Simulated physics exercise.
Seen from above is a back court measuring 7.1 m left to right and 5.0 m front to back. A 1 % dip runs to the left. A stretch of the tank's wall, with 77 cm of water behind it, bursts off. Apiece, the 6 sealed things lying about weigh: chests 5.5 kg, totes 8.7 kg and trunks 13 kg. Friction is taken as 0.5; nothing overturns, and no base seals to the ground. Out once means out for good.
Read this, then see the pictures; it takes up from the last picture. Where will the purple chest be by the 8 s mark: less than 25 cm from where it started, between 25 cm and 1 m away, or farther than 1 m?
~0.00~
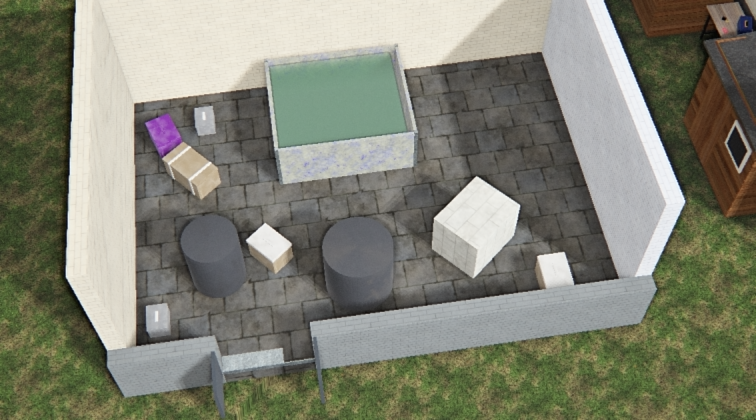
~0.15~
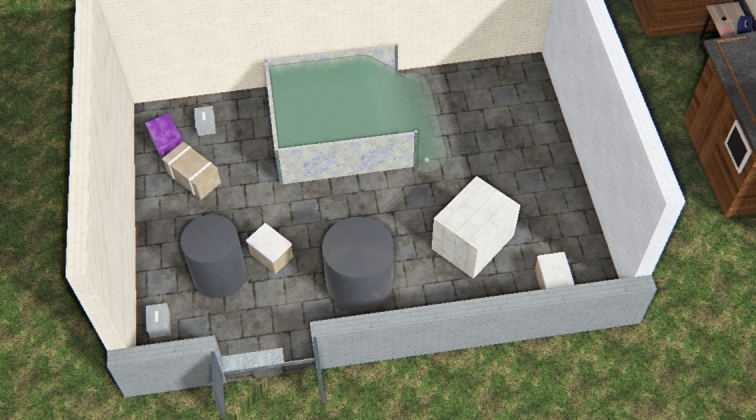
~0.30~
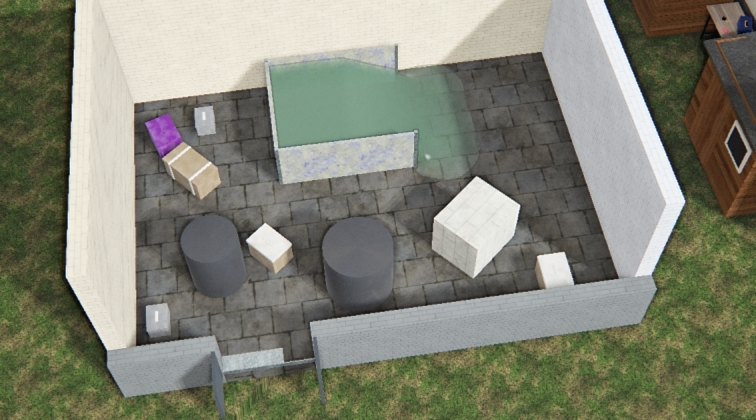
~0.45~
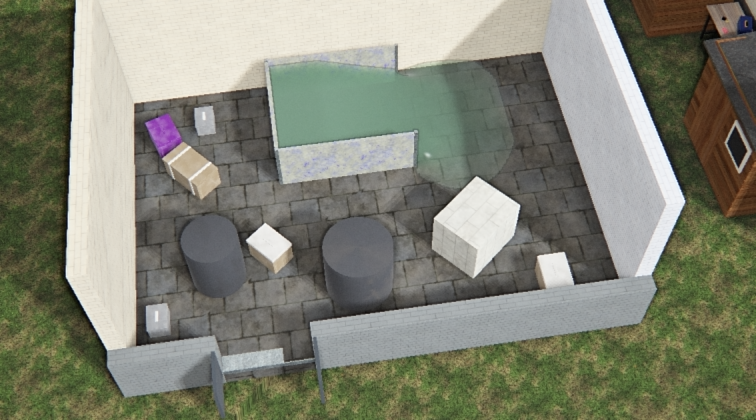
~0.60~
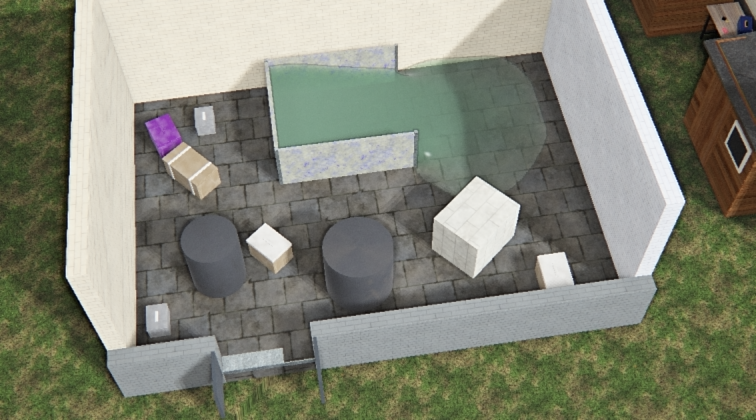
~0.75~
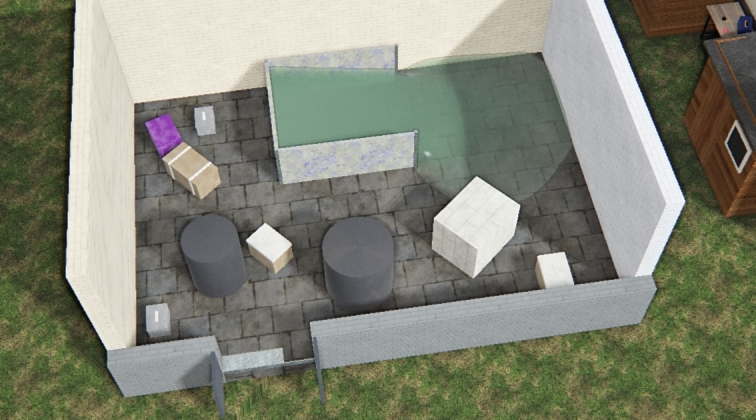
The purple chest moves 25 cm to 1 m.
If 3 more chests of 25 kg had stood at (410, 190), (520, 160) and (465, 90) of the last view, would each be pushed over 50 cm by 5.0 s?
One by one: Below the mark, beyond the mark, beyond the mark.
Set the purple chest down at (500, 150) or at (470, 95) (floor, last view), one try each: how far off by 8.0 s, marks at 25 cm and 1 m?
Outcomes in order: It is taken a long way; it is taken a long way.
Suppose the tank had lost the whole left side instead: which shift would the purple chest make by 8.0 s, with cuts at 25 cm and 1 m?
The answer: The purple chest is taken far off.
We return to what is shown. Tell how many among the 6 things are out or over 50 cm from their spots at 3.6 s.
By that time the total stands at 1.
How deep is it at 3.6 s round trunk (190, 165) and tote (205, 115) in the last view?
I'd put it at 0 cm and 0 cm respectively.
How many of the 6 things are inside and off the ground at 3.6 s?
That would be 0 of them.
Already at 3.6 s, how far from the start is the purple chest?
0 cm, give or take.
After 1.6 s the purple chest is near (163, 130), 0.0 m from its start, aground; 0 of 6 are out; 0 afloat.
After 3.6 s the purple chest is near (163, 130), 0.0 m from its start, aground; 0 of 6 are out; 0 afloat.
After 5.6 s the purple chest is near (163, 130), 0.0 m from its start, aground; 0 of 6 are out; 3 afloat.
After 8.0 s the purple chest is near (171, 97), 0.6 m from its start, afloat; 0 of 6 are out; 5 afloat.
